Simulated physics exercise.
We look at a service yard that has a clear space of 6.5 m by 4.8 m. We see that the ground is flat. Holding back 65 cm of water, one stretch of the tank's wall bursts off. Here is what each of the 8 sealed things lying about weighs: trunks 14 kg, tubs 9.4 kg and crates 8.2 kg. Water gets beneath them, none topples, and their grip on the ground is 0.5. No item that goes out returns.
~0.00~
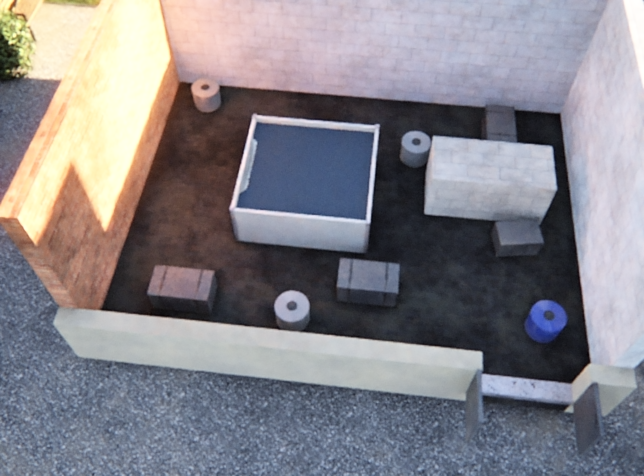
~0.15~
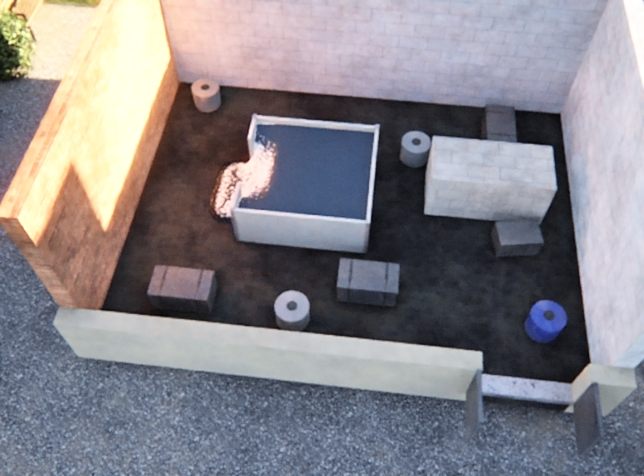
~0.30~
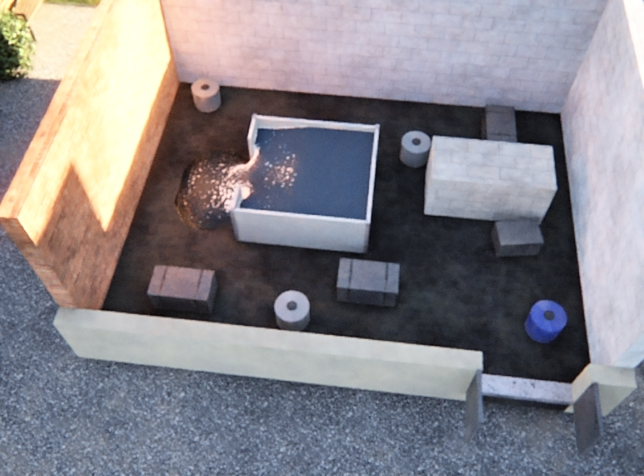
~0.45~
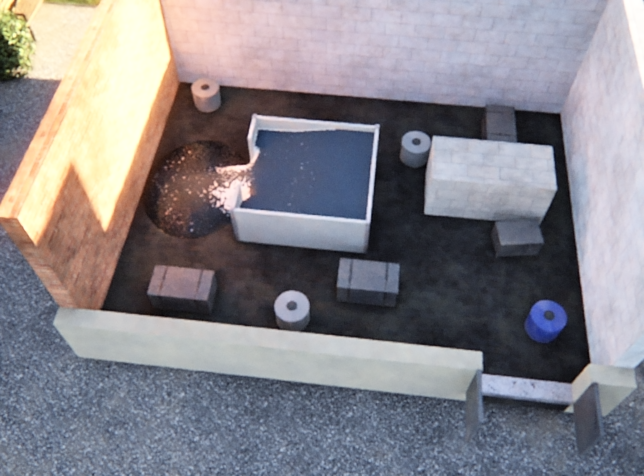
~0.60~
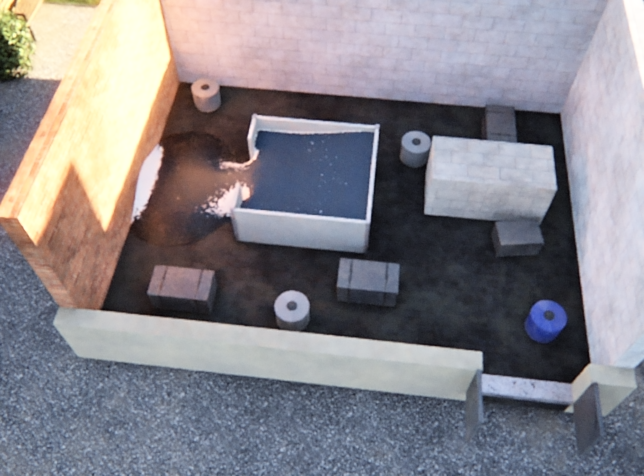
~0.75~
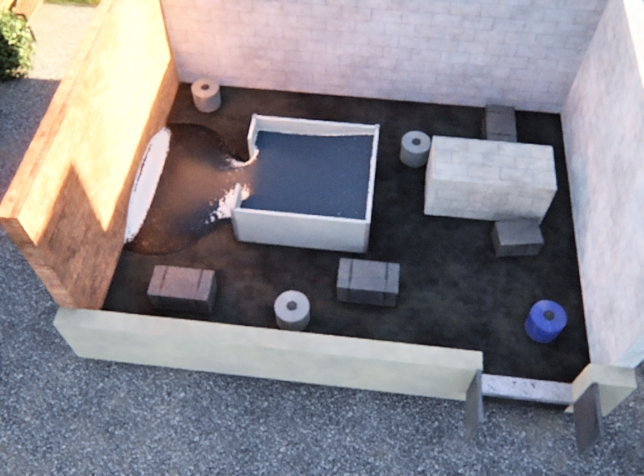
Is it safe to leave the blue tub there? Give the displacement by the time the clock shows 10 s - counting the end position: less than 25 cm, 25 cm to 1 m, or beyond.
As for the blue tub, it ends up somewhat displaced.
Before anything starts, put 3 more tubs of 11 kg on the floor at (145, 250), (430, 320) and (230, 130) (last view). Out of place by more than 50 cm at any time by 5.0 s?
Going one by one: Too far, not far enough, not far enough.
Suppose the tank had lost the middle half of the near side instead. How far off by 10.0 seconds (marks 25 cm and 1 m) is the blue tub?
So the blue tub winds up far off.
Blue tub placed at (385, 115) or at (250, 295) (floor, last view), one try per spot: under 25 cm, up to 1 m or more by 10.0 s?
Well, it gets swept off on the first try and gets swept off on the second.
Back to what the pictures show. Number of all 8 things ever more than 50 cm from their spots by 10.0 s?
Answer: 8.
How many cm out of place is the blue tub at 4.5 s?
Some 0 cm from the start.
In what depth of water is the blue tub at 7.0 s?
5 cm or so.
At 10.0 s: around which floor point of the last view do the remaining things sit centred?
Centre of the remaining things: Roughly (506, 223).
After 2.0 s the blue tub is near (549, 316), 0.0 m from its start, aground; 0 of 8 are out; 0 afloat.
After 4.5 s the blue tub is near (549, 316), 0.0 m from its start, aground; 0 of 8 are out; 1 afloat.
After 7.0 s the blue tub is near (561, 317), 0.1 m from its start, aground; 0 of 8 are out; 6 afloat.
After 10.0 s the blue tub is near (564, 362), 0.7 m from its start, afloat; 1 of 8 are out; 7 afloat.
